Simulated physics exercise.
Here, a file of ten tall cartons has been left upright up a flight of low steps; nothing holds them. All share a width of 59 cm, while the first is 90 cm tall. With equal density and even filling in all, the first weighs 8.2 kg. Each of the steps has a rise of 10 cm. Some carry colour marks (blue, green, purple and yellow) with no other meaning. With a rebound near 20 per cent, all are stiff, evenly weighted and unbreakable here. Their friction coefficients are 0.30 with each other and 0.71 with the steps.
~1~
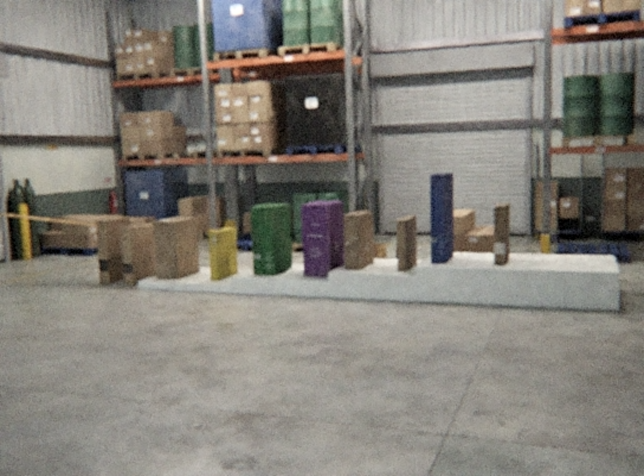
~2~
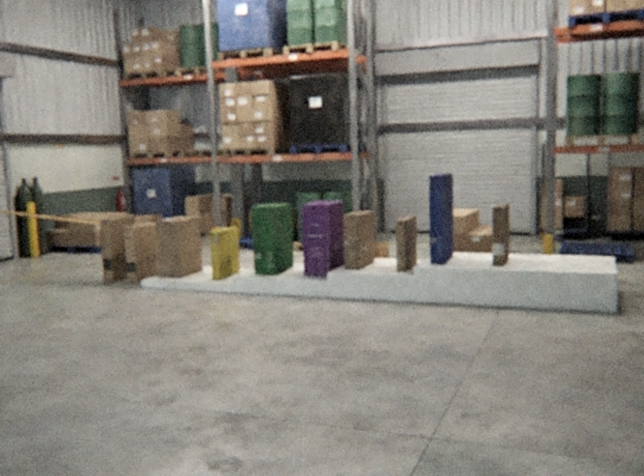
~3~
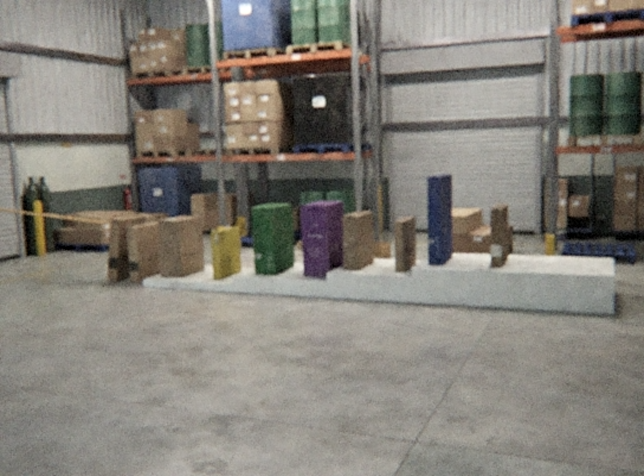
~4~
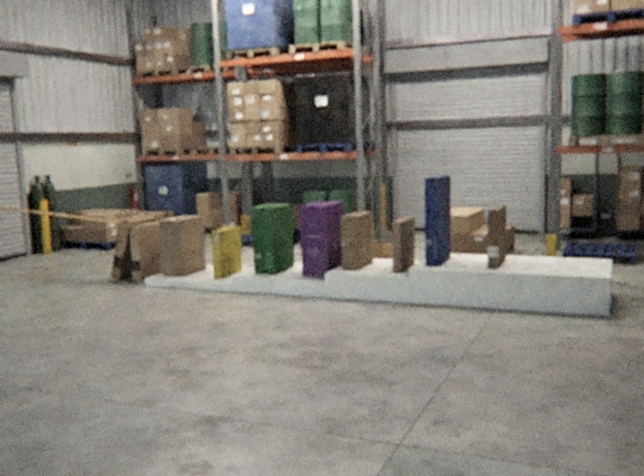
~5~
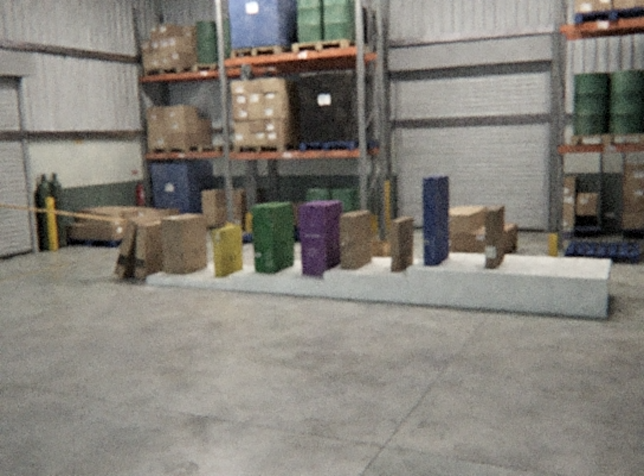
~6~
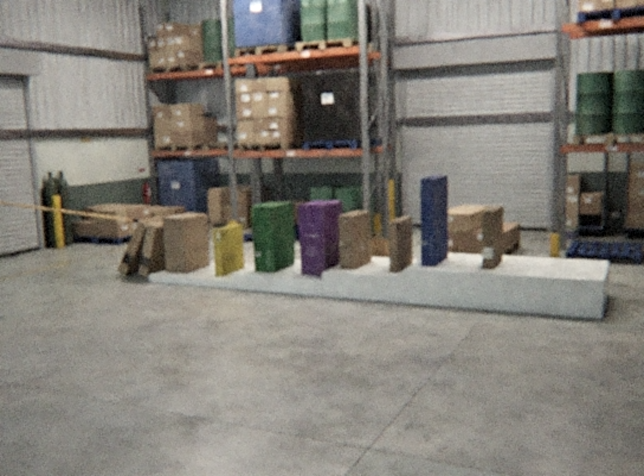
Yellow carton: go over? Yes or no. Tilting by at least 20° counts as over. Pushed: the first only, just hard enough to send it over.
No.
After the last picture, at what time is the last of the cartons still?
Near 0.5 s.
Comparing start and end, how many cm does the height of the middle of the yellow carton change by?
0 centimetres lower, roughly.
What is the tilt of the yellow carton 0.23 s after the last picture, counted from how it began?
Something like 0°, give or take.
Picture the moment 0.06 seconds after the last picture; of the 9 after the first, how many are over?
I make it 1 by that time.
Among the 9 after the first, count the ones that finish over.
That would be 1 of them.
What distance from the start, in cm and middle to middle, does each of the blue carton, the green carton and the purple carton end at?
From start to finish: Blue 0, green 0, purple 0 centimetres.
Then, 0.06 s later than the last frame, 1 of the 9 other cartons over; yellow carton unmoved.
When it is over, 1 of the 9 other cartons over; yellow carton unmoved; purple carton unmoved; blue carton unmoved. Eight left standing. In pixels of the last frame, middles, yellow carton near (229, 250), purple carton near (322, 237).
